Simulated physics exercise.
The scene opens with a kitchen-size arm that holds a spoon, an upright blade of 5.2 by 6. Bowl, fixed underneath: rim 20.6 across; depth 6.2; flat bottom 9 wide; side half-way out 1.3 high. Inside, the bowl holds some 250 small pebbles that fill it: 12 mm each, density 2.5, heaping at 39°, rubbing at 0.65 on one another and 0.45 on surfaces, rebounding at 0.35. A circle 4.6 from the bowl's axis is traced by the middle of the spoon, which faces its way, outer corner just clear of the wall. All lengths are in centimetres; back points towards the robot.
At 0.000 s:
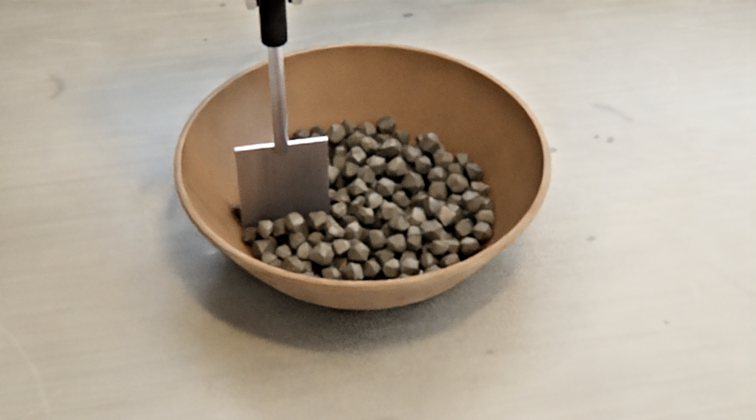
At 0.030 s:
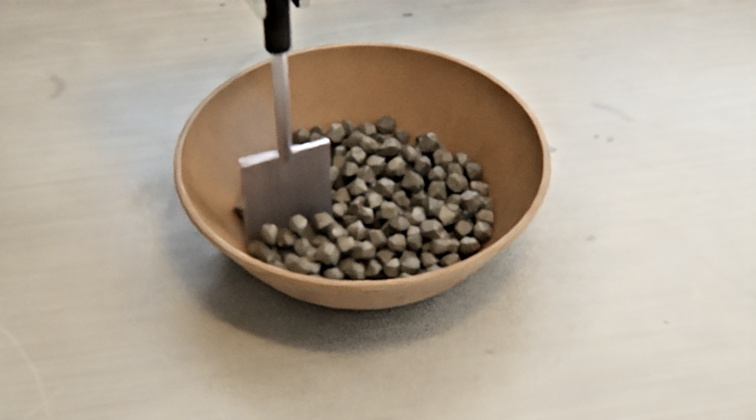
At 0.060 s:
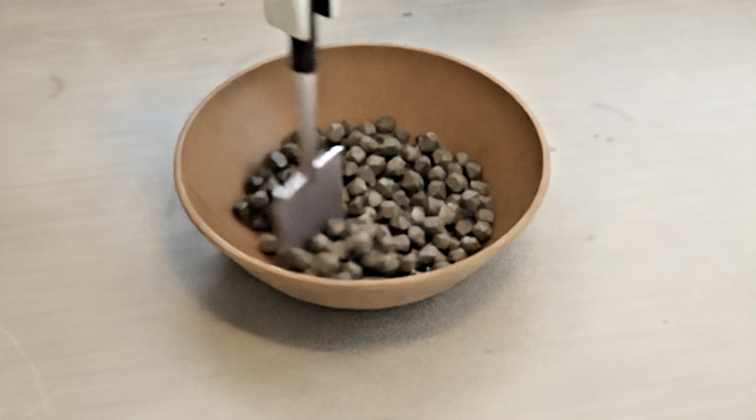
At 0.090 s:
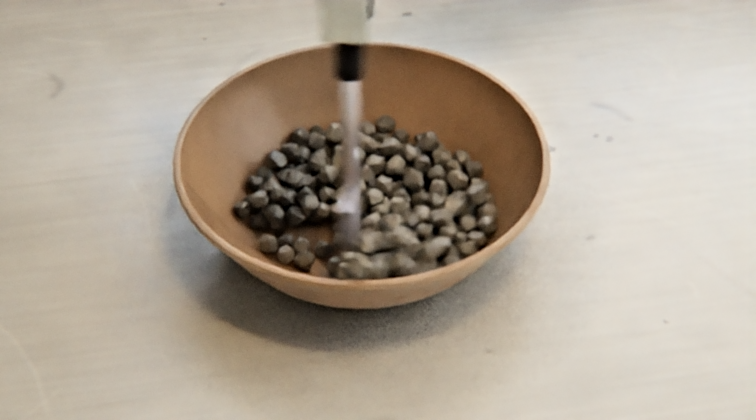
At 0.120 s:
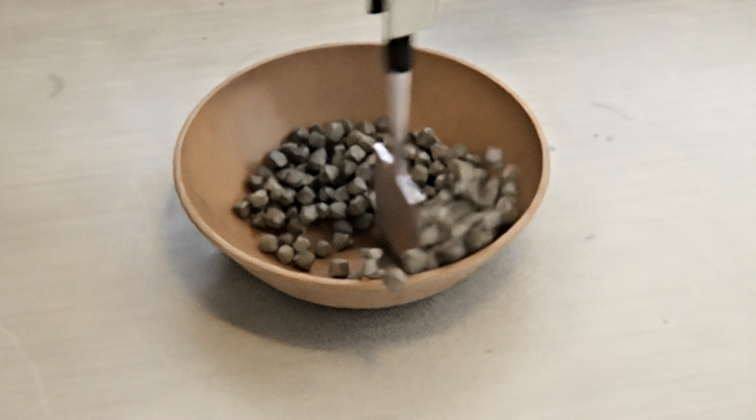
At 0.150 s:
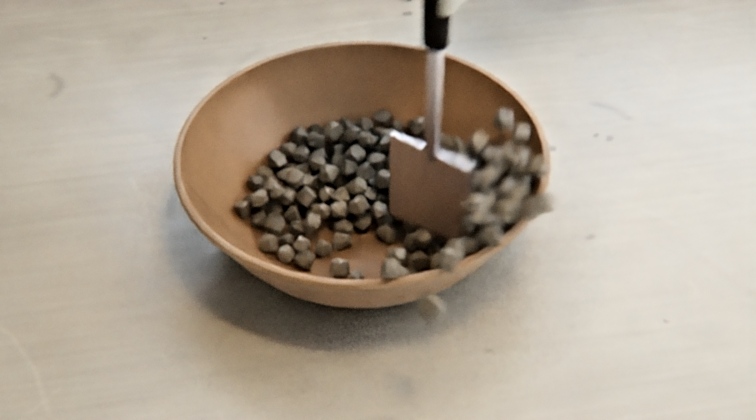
A flat metal blade on a thin rod sweeps from left to right through pebbles in a bowl, turning as it goes, while the camera looks down steadily from above at an angle. The wide tan bowl of grey-brown pebbles sits on a pale, faintly marked surface. The blade pushes pebbles up the right side, and a few fly over the rim.
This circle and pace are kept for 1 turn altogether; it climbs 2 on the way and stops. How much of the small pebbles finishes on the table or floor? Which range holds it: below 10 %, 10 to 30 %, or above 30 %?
The range 10 to 30 %.
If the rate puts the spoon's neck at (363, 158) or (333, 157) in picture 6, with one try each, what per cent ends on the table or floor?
Some 5 and 0 %.
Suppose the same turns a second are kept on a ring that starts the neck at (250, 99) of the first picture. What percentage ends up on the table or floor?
Table or floor share: Near 0 %.
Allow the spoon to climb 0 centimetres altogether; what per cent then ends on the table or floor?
I'd put it at about 30 per cent.
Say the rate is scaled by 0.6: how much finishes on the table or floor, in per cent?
5 %.
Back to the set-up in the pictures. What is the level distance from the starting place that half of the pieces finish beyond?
About 7 centimetres.
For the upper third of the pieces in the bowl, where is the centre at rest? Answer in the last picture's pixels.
It is centred near (324, 189).
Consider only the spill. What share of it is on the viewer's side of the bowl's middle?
Estimate: Some 30 in a hundred.
After 0.23 s, 217° round, highest piece 10 above the table; 220 in the bowl, 26 in flight or on the tool.
After 0.31 s, 298° round, highest piece 9 above the table; 204 in the bowl, 14 on the table or floor, 28 in flight or on the tool.
After 0.54 s, 0° round, highest piece 4 above the table; 197 in the bowl, 49 on the table or floor.
After 1.24 s, 0° round, highest piece 4 above the table; 197 in the bowl, 49 on the table or floor.
In the end, 197 in the bowl, 49 on the table or floor. That is 20 % on the table or floor.
